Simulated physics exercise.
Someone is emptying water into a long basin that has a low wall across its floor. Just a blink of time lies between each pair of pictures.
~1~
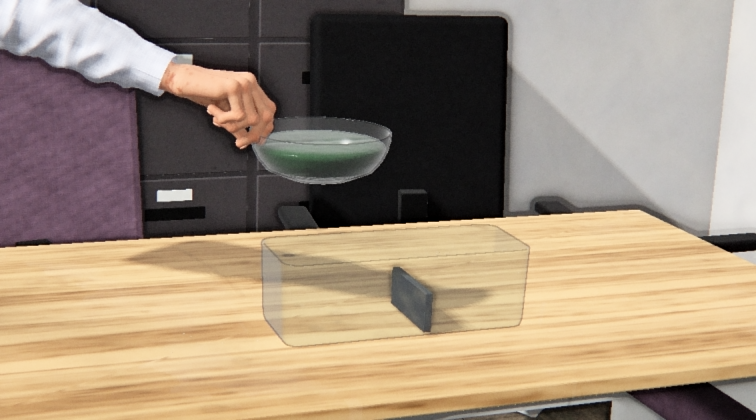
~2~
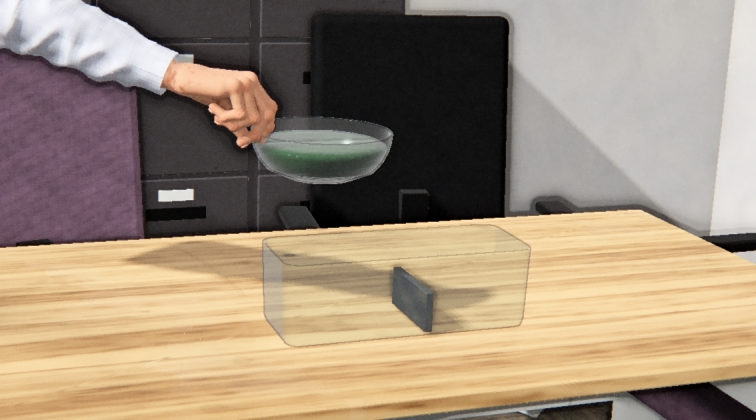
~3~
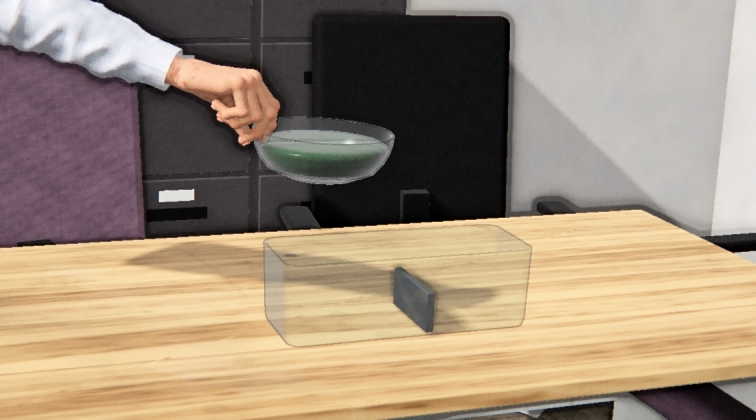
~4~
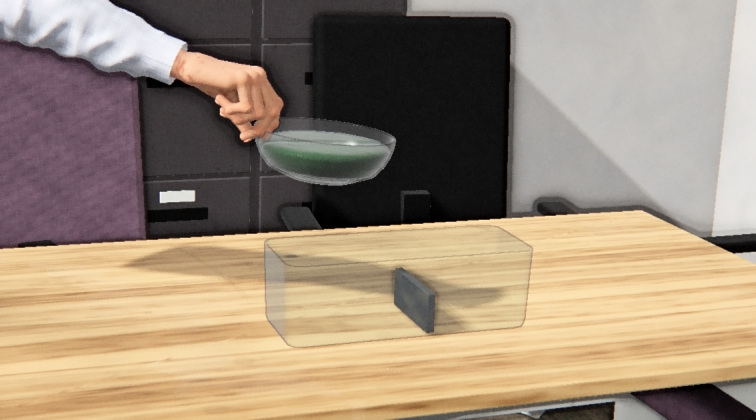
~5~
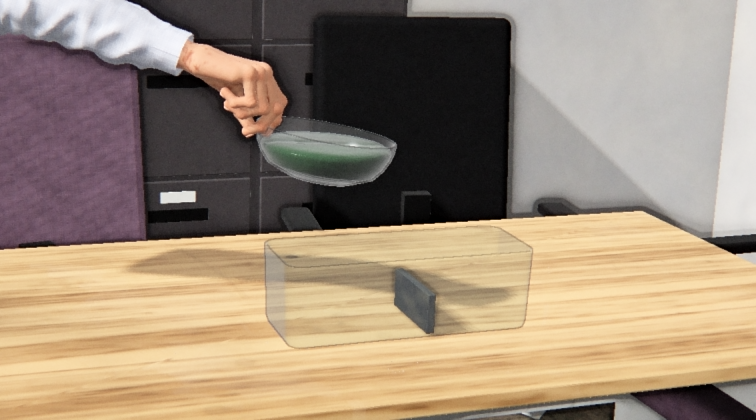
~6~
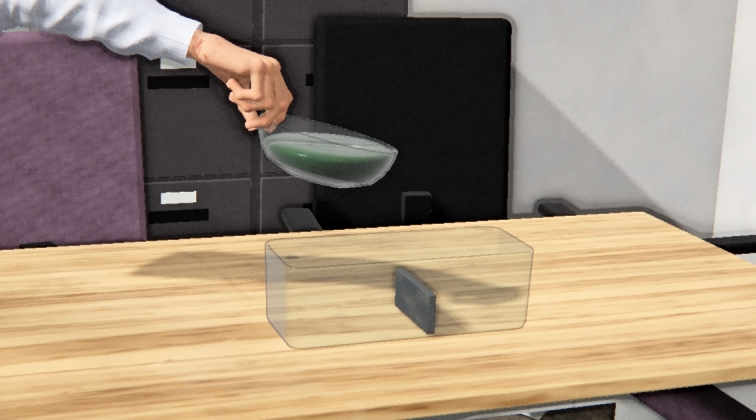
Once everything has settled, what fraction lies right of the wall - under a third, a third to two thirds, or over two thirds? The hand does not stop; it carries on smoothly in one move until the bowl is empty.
Middle share.
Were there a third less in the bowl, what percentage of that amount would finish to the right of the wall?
Roughly 35 percent.
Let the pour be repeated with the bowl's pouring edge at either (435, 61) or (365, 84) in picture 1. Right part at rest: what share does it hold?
First try 80 %, second try 35 %.
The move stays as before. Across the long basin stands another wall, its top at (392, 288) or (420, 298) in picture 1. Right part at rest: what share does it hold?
70 per cent first, then 45 per cent.
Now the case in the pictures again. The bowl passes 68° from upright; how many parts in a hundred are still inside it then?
Close to 25 parts in a hundred remain.
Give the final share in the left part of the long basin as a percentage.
I'd put it at about 40 per cent.
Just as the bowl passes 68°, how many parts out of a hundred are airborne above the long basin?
About 45 per cent.
A moment on, the bowl is tipped part way and 27 per cent is still to pour, 3 is left of the wall and 26 right of it.
Next, the bowl is tipped on its side and 1 per cent is still to pour, 39 is left of the wall and 51 right of it.
Then the bowl is tipped on its side and 0 per cent is still to pour, 42 is left of the wall and 52 right of it.
Later the bowl is tipped on its side and 0 per cent is still to pour, 42 is left of the wall and 52 right of it.
Finally, 42 per cent lies left of the wall, 52 right of it and 5 outside.
